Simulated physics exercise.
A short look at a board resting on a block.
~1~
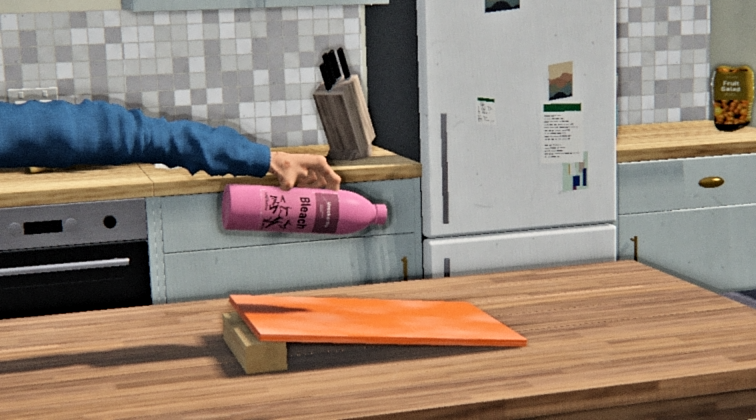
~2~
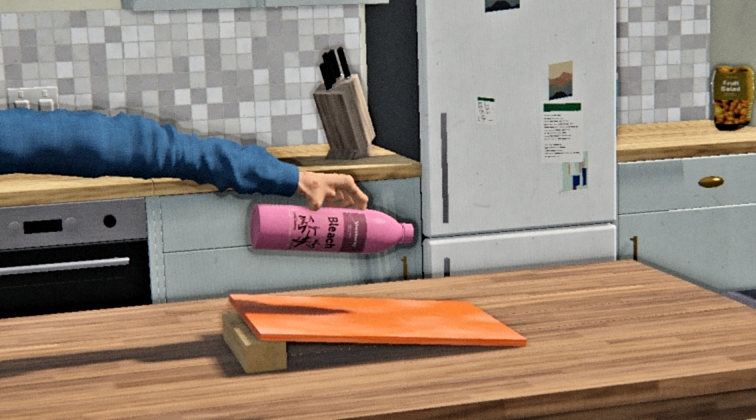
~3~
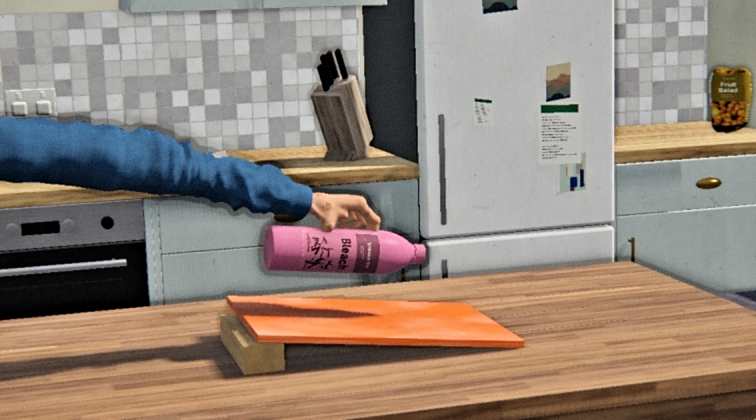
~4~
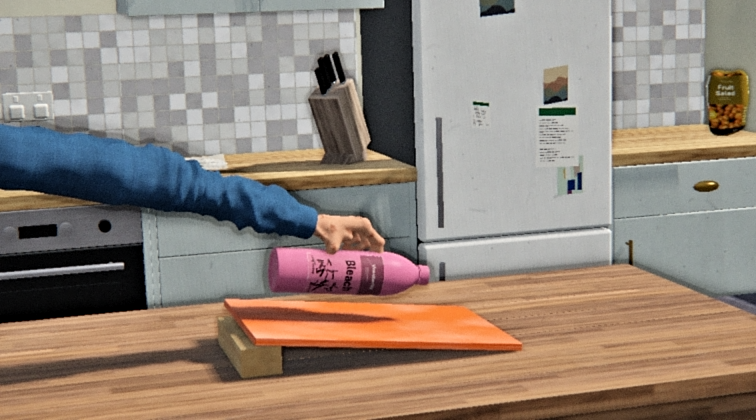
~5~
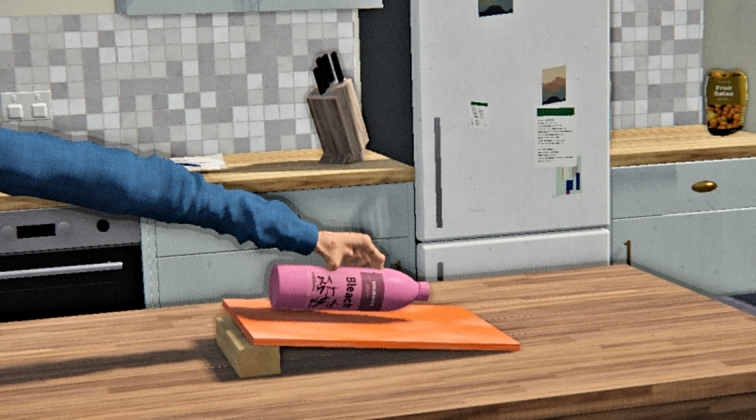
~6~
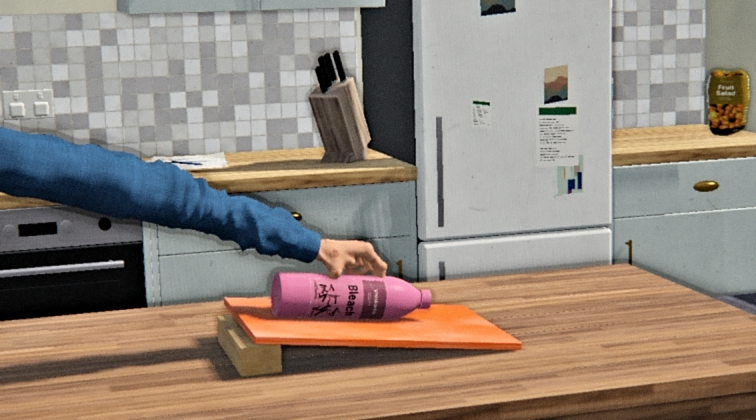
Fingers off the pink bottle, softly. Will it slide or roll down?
Here the pink bottle remains at rest.
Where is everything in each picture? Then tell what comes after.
The first picture shows still above its spot; pink bottle (306, 211).
The second picture shows still above its spot; pink bottle (334, 230).
The third picture shows still above its spot; pink bottle (347, 251).
The fourth picture shows still above its spot; pink bottle (351, 273).
The fifth picture shows still above its spot; pink bottle (351, 289).
The sixth picture shows in place under the hand; pink bottle (353, 297).
Then, 0.20 s on from there, no change.
Then, 0.50 s on from there, pink bottle resting near (353, 297).
In the end, it is unmoved. At the end, from the last picture's camera, pink bottle near (353, 297). The pink bottle stays where it is put.
